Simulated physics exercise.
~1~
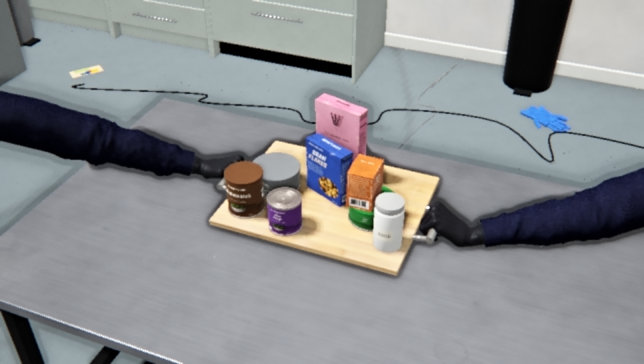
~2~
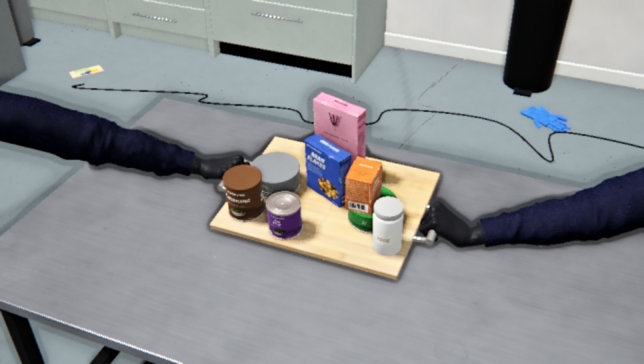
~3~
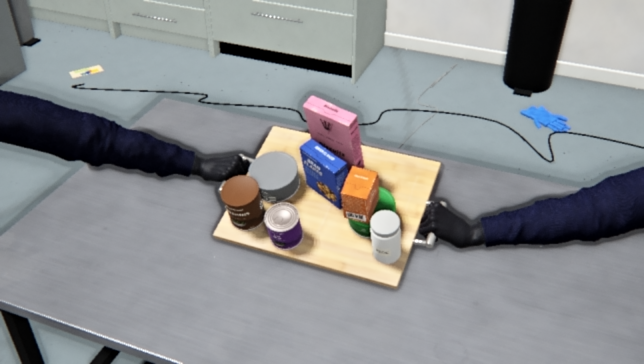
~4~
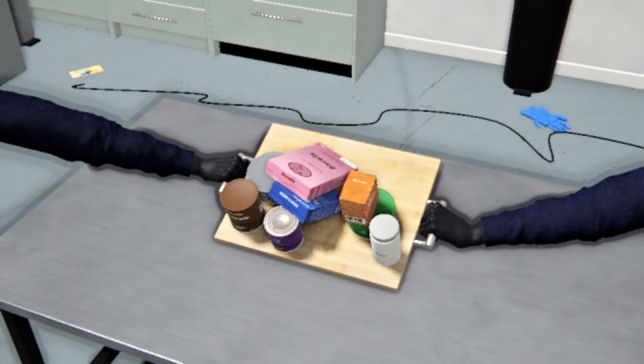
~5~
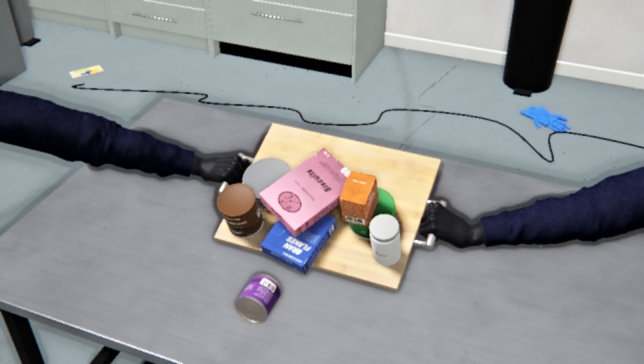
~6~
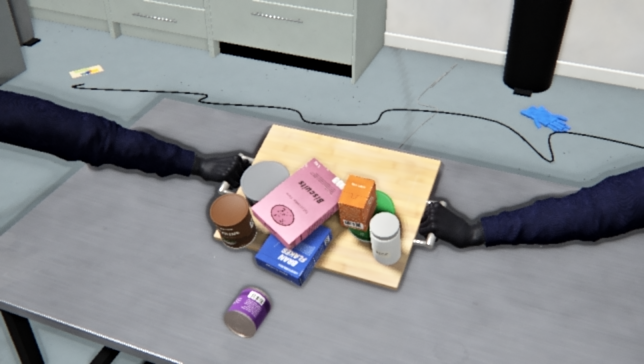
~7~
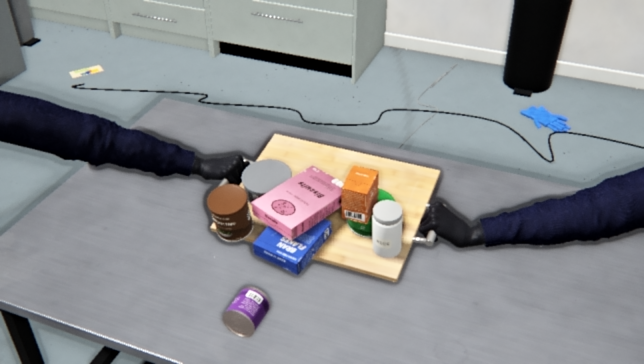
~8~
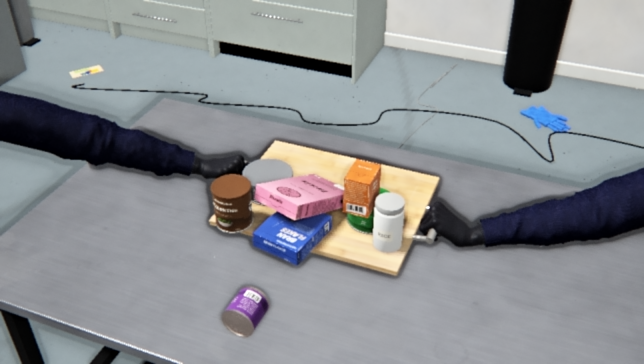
Wooden board held by two gloved hands tipping towards the viewer, toppling pink and blue boxes as a purple tin drops off.
